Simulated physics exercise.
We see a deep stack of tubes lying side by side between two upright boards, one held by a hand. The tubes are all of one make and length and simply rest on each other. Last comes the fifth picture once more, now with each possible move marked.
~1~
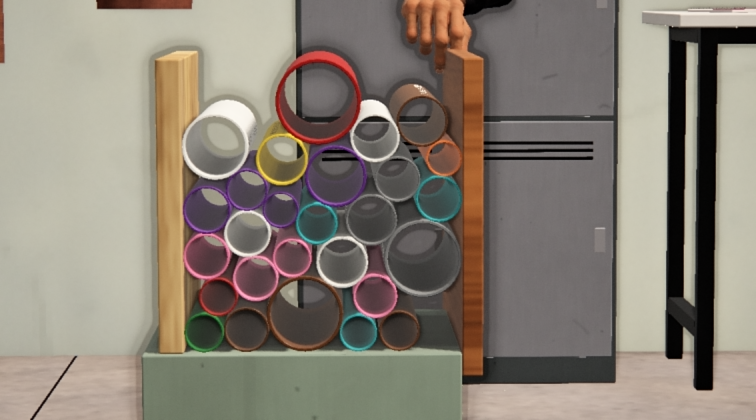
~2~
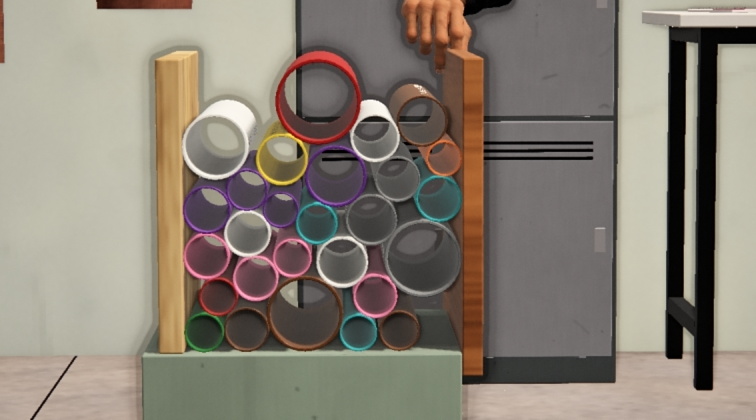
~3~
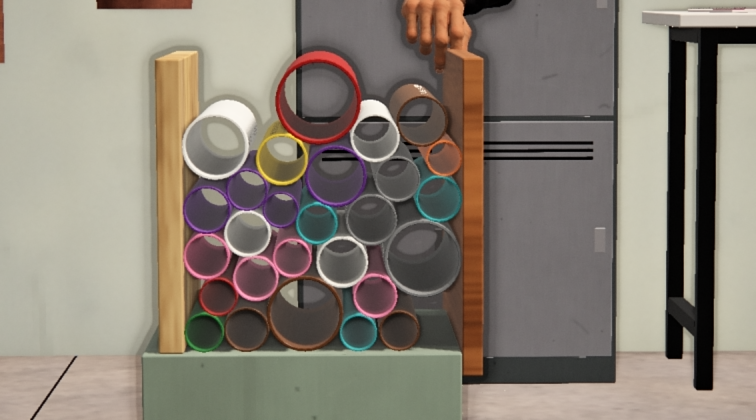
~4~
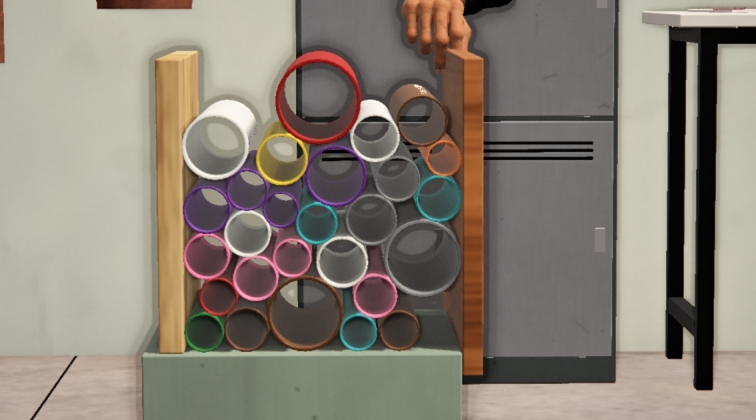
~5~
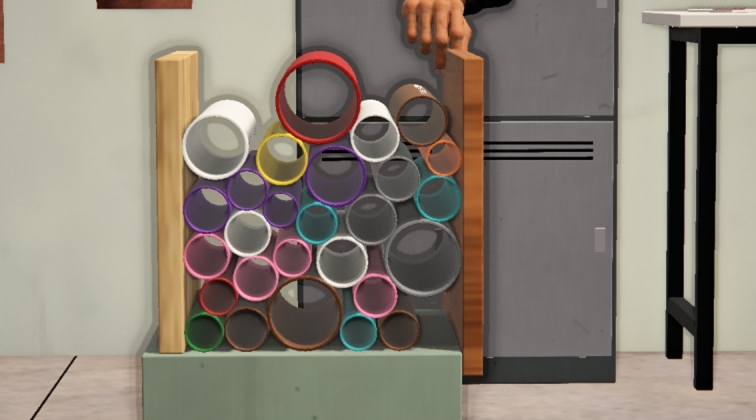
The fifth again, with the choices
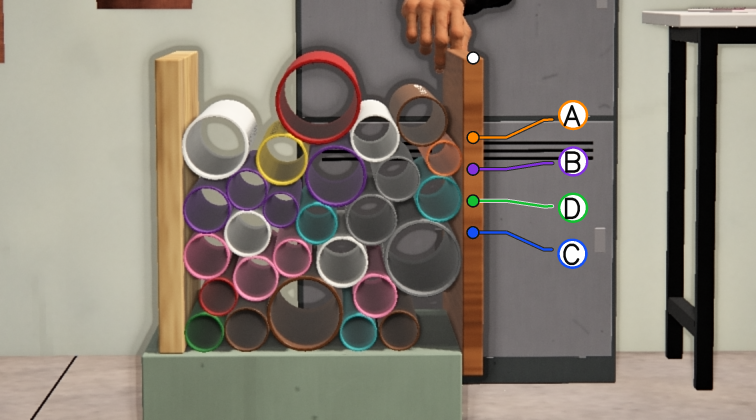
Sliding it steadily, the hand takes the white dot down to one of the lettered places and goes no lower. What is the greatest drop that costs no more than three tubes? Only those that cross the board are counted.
The answer is mark C.
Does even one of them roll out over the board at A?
No, at A.
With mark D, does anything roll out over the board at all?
Yes.
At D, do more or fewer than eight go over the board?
It loses fewer than eight.
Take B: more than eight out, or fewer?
It loses fewer than eight.
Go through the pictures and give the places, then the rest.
The first frame shows a white tube (342, 262); a purple tube (207, 210); a grey tube (397, 179).
The second frame shows a grey tube (397, 179); a brown tube (422, 121).
The third frame shows side board (461, 200); a green tube (204, 332).
The fourth frame shows a pink tube (375, 296); a white tube (342, 262).
The fifth frame shows a purple tube (207, 210); a grey tube (397, 179); a brown tube (422, 121).
On the marked copy, A at (473, 138); B at (473, 170); C at (473, 233); D at (473, 201); the white dot at (473, 58).
Following C. Soon after the start, top of the board (462, 136).
Later, top of the board (462, 223).
In the end, top of the board (462, 232), three out over the board.
As for the rest, A none out over the board; B one out over the board; D one out over the board.
